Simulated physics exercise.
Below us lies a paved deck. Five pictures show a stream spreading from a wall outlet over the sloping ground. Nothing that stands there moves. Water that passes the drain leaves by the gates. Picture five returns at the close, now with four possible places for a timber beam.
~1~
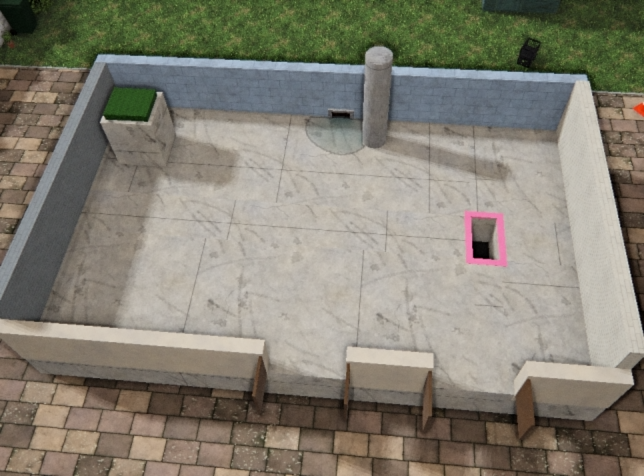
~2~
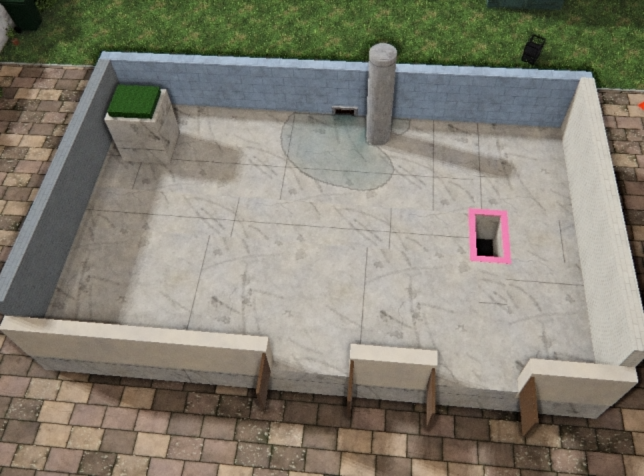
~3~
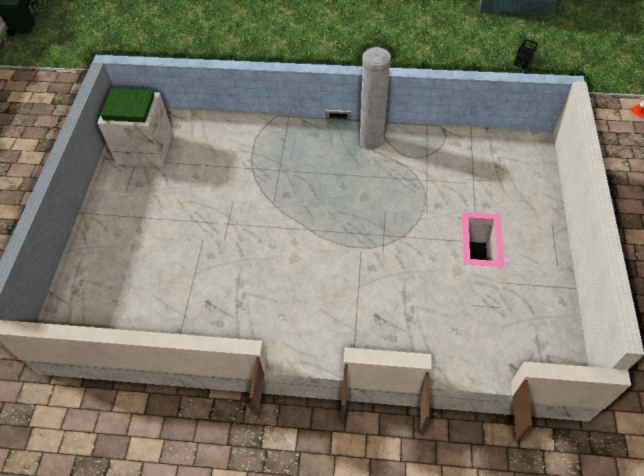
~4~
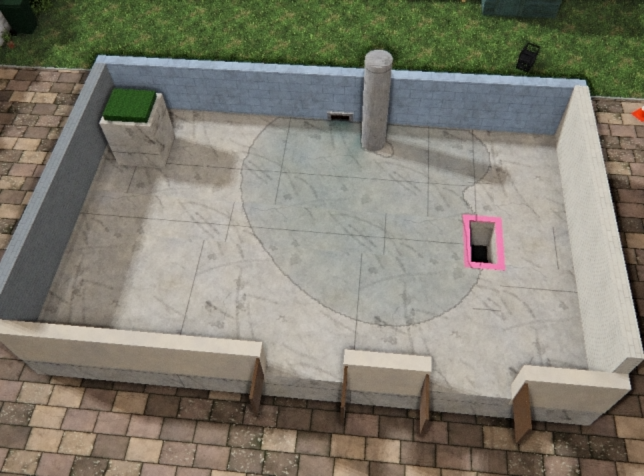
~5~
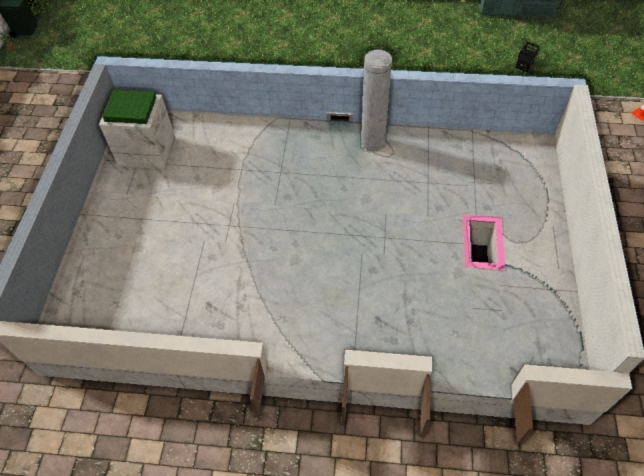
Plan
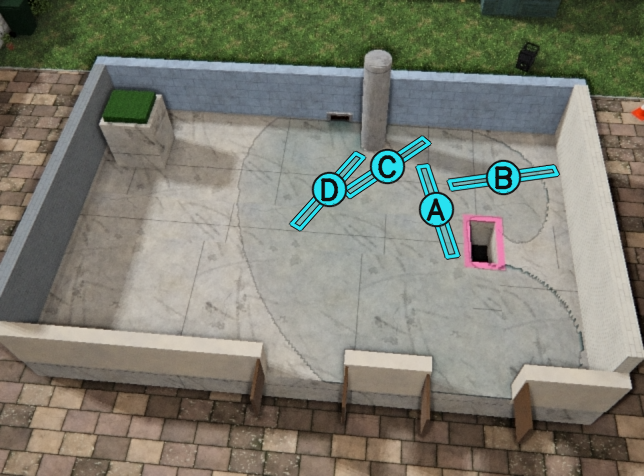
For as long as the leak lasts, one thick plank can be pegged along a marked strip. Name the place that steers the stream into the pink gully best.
B is best.
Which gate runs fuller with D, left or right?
More leaves on the right.
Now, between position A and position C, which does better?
A it is.
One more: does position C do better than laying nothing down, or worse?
Worse.
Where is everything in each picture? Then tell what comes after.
Outfall at (341, 114); pink gully at (485, 238); open gate at (470, 377); open gate at (308, 363); water covers 2 % of the ground and shows as far out as (358, 147); pink gully still dry.
Water covers 7 % of the ground and shows as far out as (358, 185); pink gully still dry.
Water covers 17 % of the ground and shows as far out as (363, 243); pink gully still dry.
Water covers 33 % of the ground and shows as far out as (428, 314); pink gully still dry.
Water covers 51 % of the ground and shows as far out as (546, 346); pink gully taking water.
On the marked copy, A from (422, 166) to (452, 256); B from (450, 185) to (555, 170); C from (346, 193) to (425, 140); D from (296, 226) to (359, 155).
For position A, about 18 % of the stream runs into the pink gully, about 82 % out by the gates.
For position B, about 27 % of the stream runs into the pink gully, about 69 % out by the gates.
For position C, about 13 % of the stream runs into the pink gully, about 85 % out by the gates.
For position D, about 17 % of the stream runs into the pink gully, about 81 % out by the gates.
